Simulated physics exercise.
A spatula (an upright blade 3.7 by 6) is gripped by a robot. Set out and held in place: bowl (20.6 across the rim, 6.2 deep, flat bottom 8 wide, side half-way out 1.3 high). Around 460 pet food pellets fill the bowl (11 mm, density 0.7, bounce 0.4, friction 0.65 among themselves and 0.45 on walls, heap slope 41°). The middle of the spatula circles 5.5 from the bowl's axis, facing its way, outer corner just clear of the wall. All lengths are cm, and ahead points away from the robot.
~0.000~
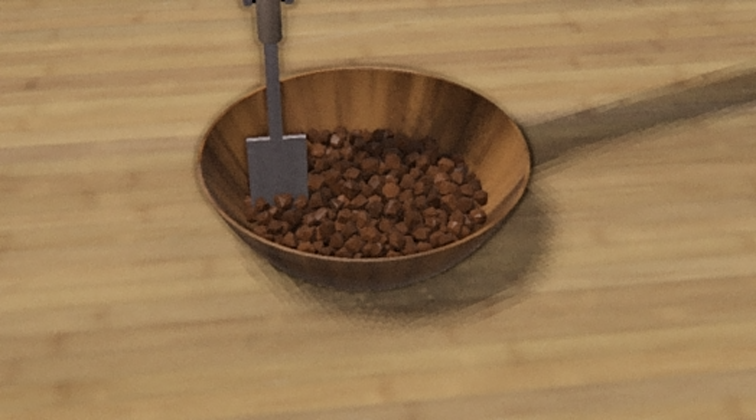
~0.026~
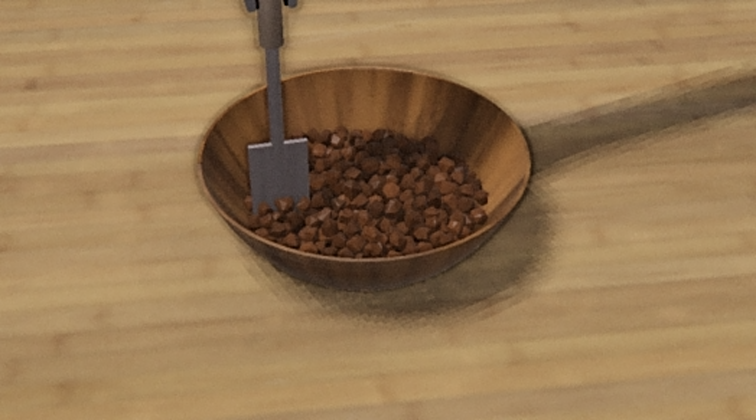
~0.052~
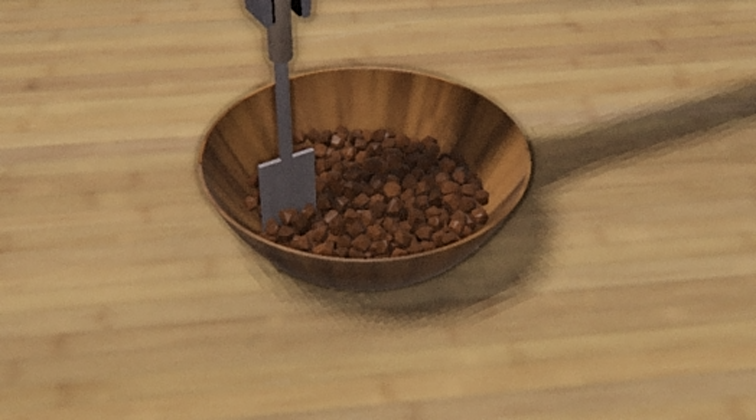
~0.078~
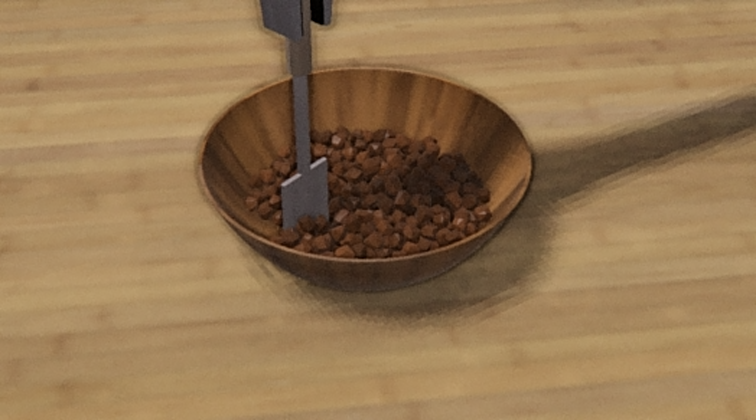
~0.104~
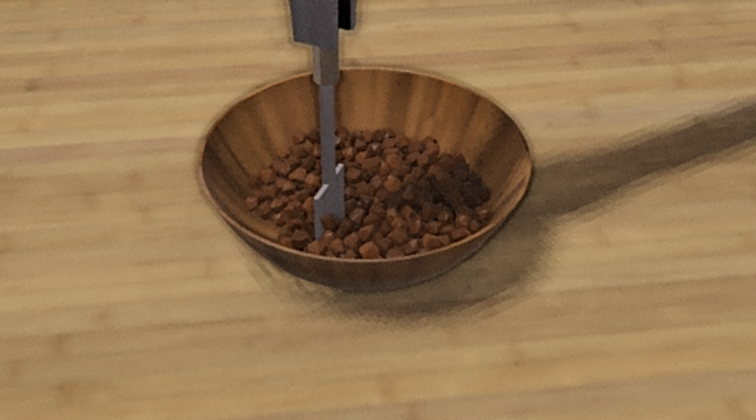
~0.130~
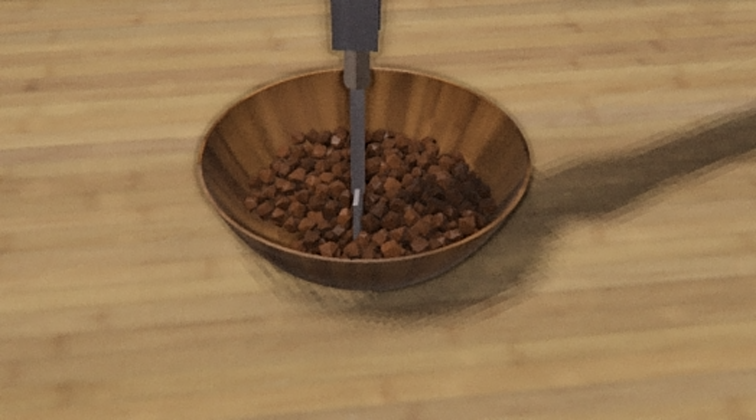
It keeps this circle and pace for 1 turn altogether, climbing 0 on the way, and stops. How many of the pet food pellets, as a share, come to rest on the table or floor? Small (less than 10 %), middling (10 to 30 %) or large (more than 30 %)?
A middling share, 10 to 30 %, ends on the table or floor.
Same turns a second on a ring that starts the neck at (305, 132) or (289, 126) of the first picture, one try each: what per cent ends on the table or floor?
About 5 and 15 per cent.
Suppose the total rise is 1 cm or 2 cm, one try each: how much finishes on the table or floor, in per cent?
About 15 and 10 per cent.
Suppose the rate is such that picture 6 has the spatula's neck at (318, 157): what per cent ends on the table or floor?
Some 10 per cent.
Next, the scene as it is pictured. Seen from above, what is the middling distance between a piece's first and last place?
Roughly 9 cm.
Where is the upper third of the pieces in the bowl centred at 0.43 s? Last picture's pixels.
Around (286, 128).
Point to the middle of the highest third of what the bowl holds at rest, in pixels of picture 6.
Near (299, 226).
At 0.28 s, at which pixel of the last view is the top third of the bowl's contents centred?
Around (455, 132).
By 0.28 s, 186° round, highest piece 10 above the table; 445 in the bowl, 3 on the table or floor, 15 in flight or on the tool.
By 0.43 s, 292° round, highest piece 9 above the table; 393 in the bowl, 36 on the table or floor, 34 in flight or on the tool.
By 0.70 s, 0° round, highest piece 7 above the table; 360 in the bowl, 102 on the table or floor, 1 in flight or on the tool.
By 1.40 s, 0° round, highest piece 7 above the table; 360 in the bowl, 103 on the table or floor.
Final count, 360 in the bowl, 103 on the table or floor. That is 22 % on the table or floor.
